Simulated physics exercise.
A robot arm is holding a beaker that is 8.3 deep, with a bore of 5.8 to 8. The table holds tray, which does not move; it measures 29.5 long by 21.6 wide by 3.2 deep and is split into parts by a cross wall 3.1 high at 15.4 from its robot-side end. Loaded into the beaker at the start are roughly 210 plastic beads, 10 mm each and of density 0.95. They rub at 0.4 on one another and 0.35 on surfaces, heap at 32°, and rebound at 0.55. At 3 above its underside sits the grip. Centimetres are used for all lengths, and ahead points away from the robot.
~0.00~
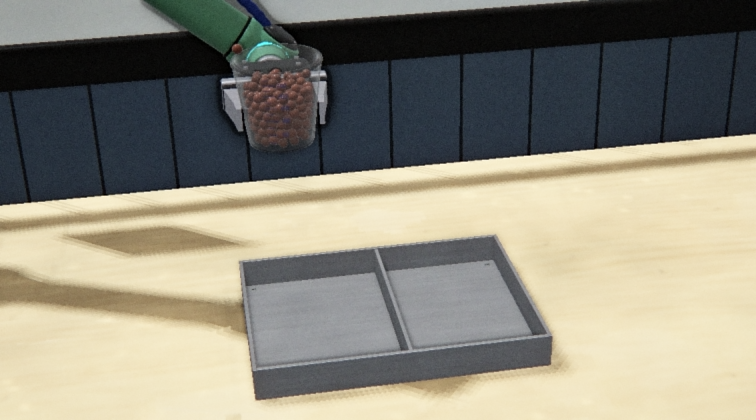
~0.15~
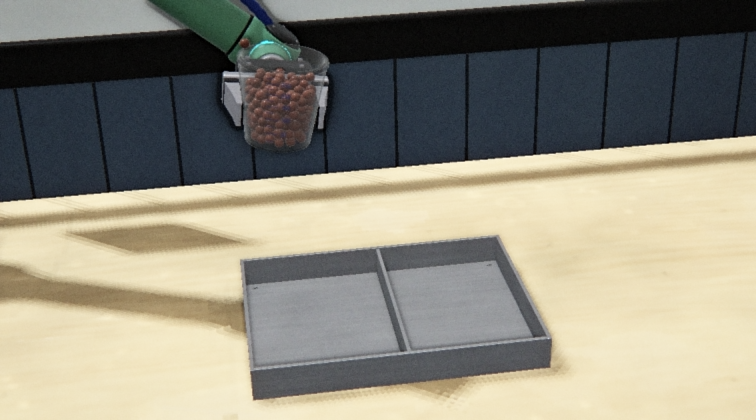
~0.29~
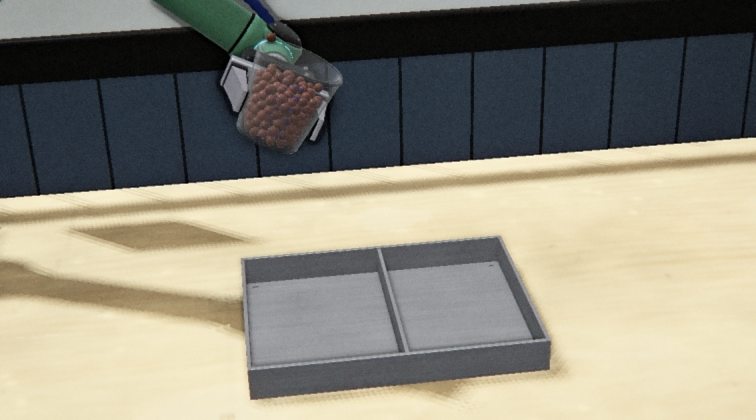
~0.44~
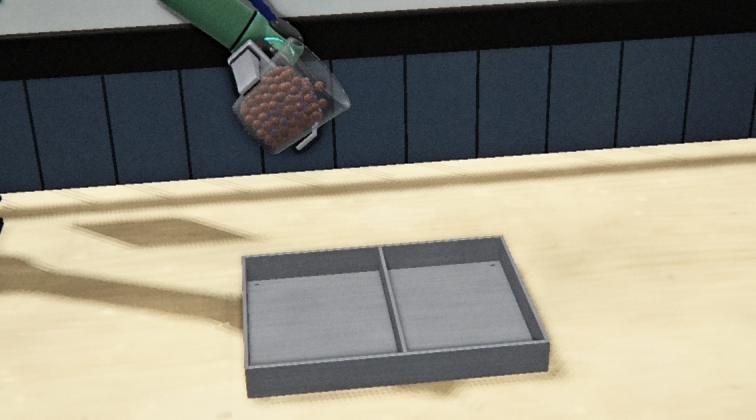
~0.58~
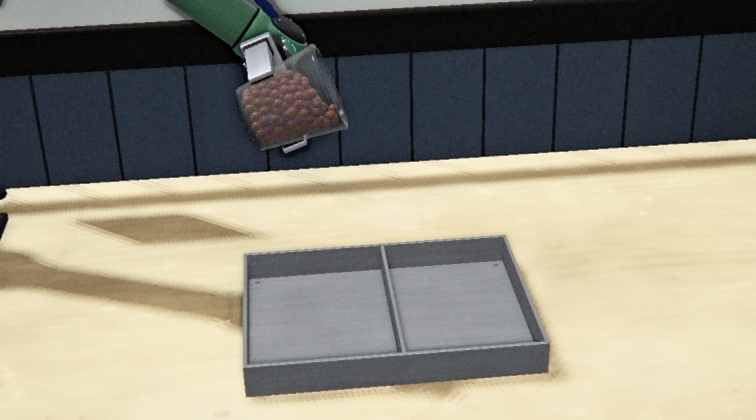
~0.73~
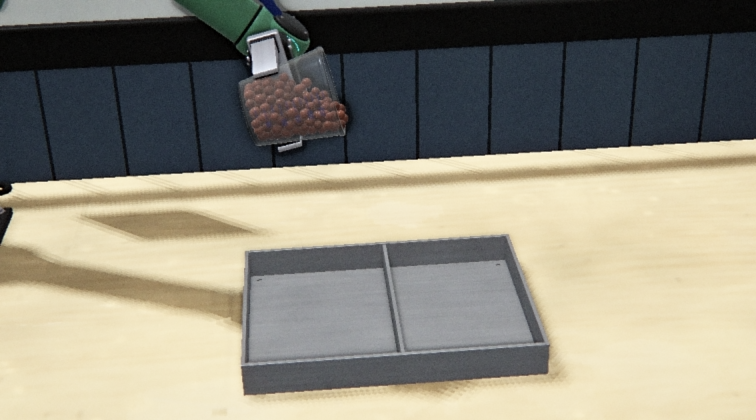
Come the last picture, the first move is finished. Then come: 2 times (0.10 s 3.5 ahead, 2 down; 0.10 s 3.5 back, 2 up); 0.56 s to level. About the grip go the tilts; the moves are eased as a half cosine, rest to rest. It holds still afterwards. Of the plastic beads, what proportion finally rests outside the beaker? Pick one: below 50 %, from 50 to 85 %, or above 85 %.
From 50 to 85 %.
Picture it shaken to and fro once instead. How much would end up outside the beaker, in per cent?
In that case it would be roughly 45 per cent.
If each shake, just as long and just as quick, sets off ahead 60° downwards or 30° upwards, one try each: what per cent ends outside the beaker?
Try one gives about 35 in a hundred, try two about 90 in a hundred.
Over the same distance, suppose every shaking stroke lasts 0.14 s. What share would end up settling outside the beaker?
I'd expect close to 50 in a hundred.
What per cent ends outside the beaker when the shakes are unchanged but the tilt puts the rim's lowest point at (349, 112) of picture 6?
Around 25 per cent of it.
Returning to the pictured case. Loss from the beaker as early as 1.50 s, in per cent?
Roughly 60 percent.
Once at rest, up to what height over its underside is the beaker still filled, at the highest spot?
5.0 cm.
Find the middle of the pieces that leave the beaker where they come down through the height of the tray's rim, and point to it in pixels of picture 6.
Centre: Roughly (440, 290).
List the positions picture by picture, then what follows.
Beaker middle at (279, 101), level; upper third of the load around (278, 89), from x 235 to 310, top at y 50; 206 in the beaker, in the first picture.
Beaker middle at (280, 101), tilted 7° forward; upper third of the load around (277, 90), from x 245 to 310, top at y 45, in the second picture.
Beaker middle at (283, 101), tilted 27° forward; upper third of the load around (278, 89), from x 250 to 320, top at y 40, in the third picture.
Beaker middle at (286, 102), tilted 50° forward; upper third of the load around (280, 90), from x 245 to 320, top at y 70, in the fourth picture.
Beaker middle at (289, 104), tilted 70° forward; upper third of the load around (283, 91), from x 245 to 335, top at y 75, in the fifth picture.
Beaker middle at (289, 103), tilted 77° forward; upper third of the load around (276, 94), from x 250 to 345, top at y 80; 206 in the beaker, in the sixth picture.
By 1.11 s, tilted 77° forward, highest piece 26 above the table; 109 in the beaker, 65 in the far-side part, 7 in the robot-side part, 25 in flight or on a rim.
By 1.50 s, tilted 20° forward, highest piece 29 above the table; 93 in the far-side part, 79 in the beaker, 21 in the robot-side part, 7 on the table or floor, 6 in flight or on a rim.
By 1.89 s, level, highest piece 28 above the table; 94 in the far-side part, 79 in the beaker, 25 in the robot-side part, 8 on the table or floor.
By 2.94 s, level, highest piece 28 above the table; 94 in the far-side part, 79 in the beaker, 25 in the robot-side part, 8 on the table or floor.
Final count, 94 in the far-side part, 79 in the beaker, 25 in the robot-side part, 8 on the table or floor. That is 62 % outside the beaker.
